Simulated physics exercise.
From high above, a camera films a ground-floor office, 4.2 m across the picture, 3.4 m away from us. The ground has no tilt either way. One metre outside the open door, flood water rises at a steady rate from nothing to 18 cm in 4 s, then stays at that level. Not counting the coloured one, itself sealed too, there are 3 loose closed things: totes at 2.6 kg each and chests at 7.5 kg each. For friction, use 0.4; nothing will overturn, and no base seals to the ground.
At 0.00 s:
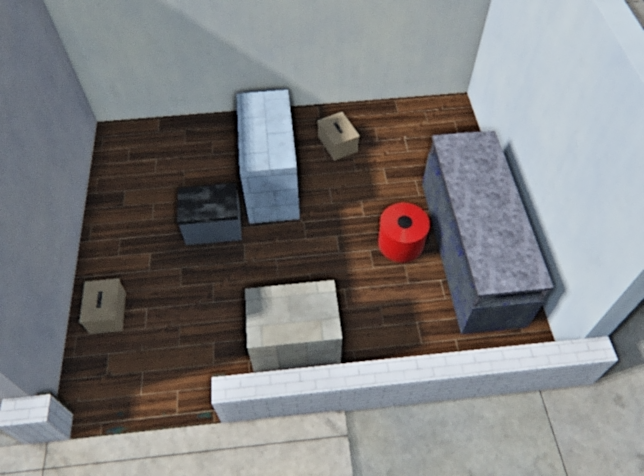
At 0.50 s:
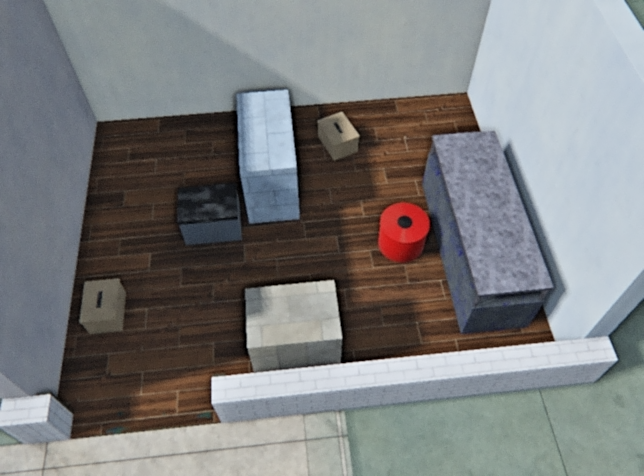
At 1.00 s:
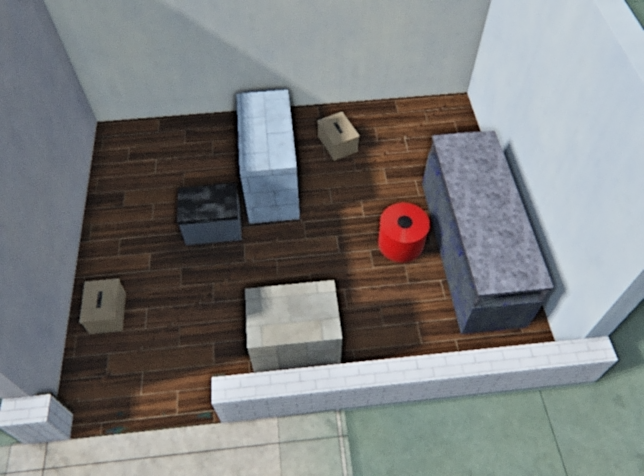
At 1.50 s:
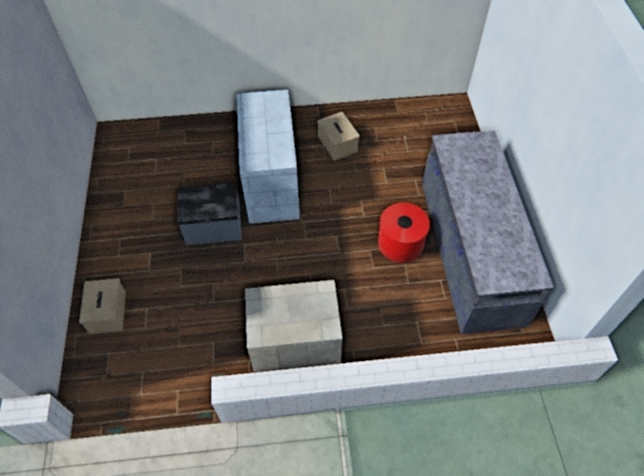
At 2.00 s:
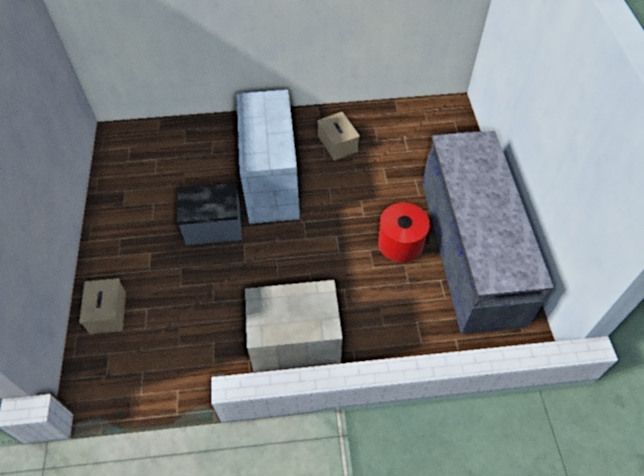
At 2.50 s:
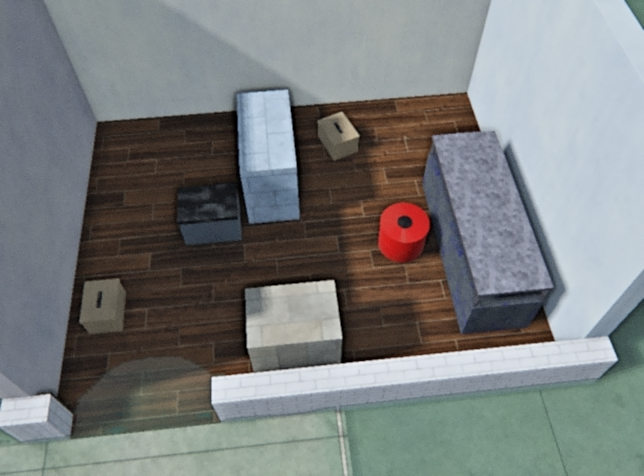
The video shows a high view of a wood-floored room where a red tub, boxes and furniture stay still while greenish water covers the paving outside, then spreads in a thin, small patch through the doorway at lower left.
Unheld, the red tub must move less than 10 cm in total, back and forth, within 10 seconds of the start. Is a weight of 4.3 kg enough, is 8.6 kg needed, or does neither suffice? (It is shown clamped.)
Only the heavier amount suffices.
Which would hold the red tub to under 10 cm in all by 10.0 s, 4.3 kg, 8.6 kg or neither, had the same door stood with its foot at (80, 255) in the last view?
So neither mass does it.
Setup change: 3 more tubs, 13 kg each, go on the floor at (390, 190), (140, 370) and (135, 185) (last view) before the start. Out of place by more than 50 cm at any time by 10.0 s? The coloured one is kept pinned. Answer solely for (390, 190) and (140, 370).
Below the mark, then above the mark.
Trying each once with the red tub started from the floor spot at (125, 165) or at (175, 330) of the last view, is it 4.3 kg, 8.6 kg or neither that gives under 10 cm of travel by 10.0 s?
In that order: Neither holds; neither is enough.
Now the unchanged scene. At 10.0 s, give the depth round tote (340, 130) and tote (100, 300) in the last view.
Some 10 cm at the first, some 13 cm at the second.
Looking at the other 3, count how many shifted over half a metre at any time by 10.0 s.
It works out to 3.
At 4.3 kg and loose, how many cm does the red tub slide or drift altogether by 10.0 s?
It covers about 60 cm altogether.
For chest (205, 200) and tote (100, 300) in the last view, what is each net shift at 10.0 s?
Shifts: 250 cm / 150 cm.
After 3.5 s the red tub would be 0 cm from its start with 4.3 kg and 0 cm from its start with 8.6 kg; 0 cm of water round it then.
After 4.5 s the red tub would be 0 cm from its start with 4.3 kg and 0 cm from its start with 8.6 kg; 0 cm of water round it then.
After 7.0 s the red tub would be 7 cm from its start with 4.3 kg and 0 cm from its start with 8.6 kg; 2 cm of water round it then.
After 10.0 s the red tub would be 58 cm from its start with 4.3 kg and 0 cm from its start with 8.6 kg; 4 cm of water round it then.
